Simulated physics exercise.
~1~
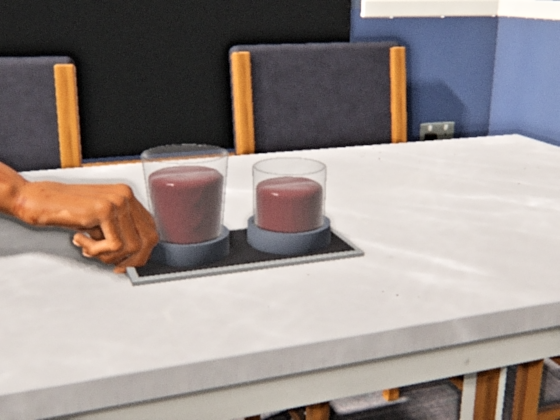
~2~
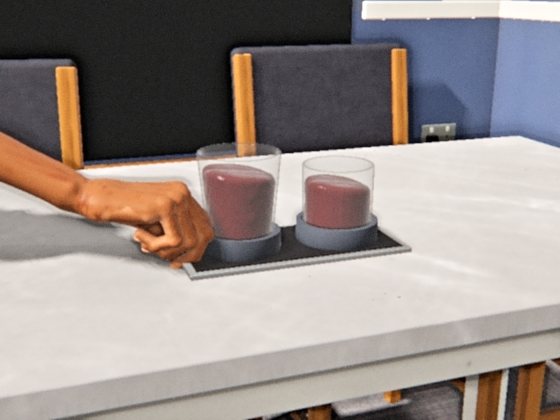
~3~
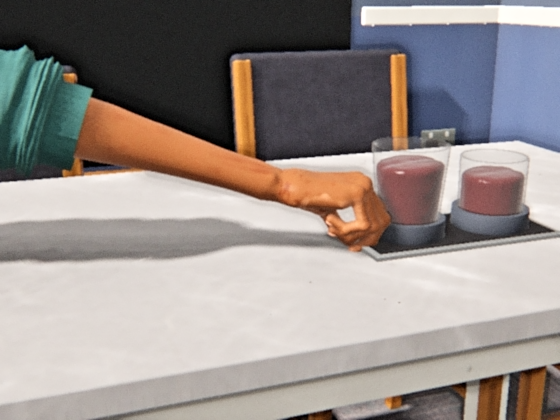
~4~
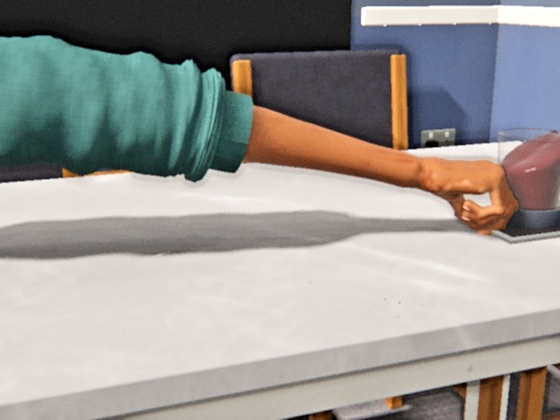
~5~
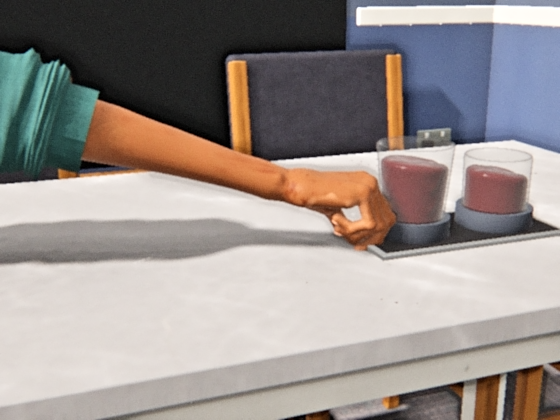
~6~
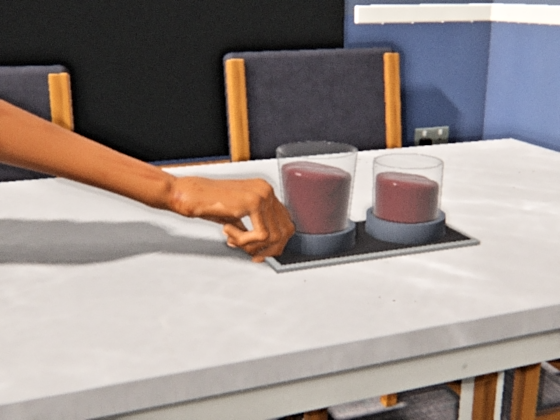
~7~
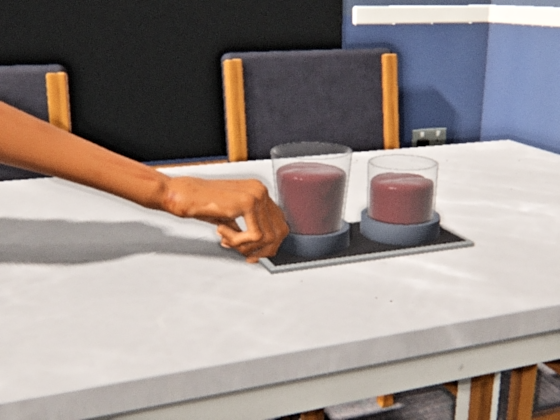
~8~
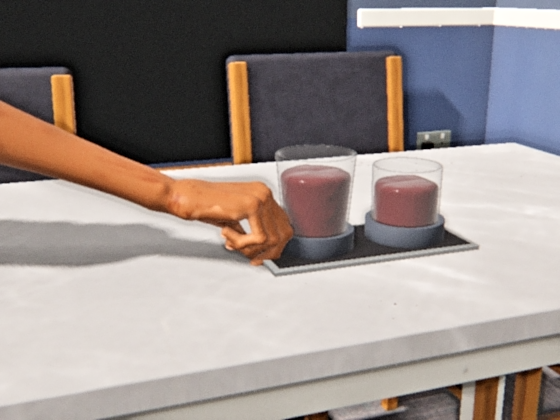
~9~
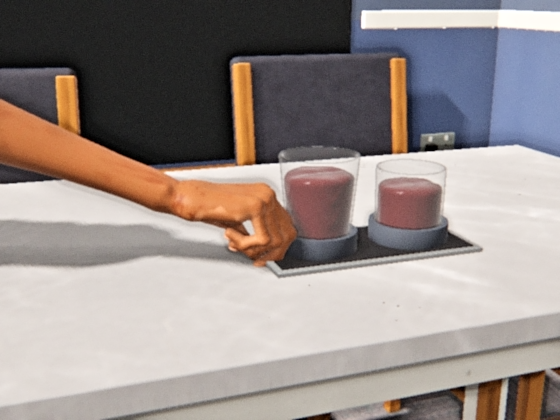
A tray with two glasses of wine is pushed right, pulled back left, and stops.
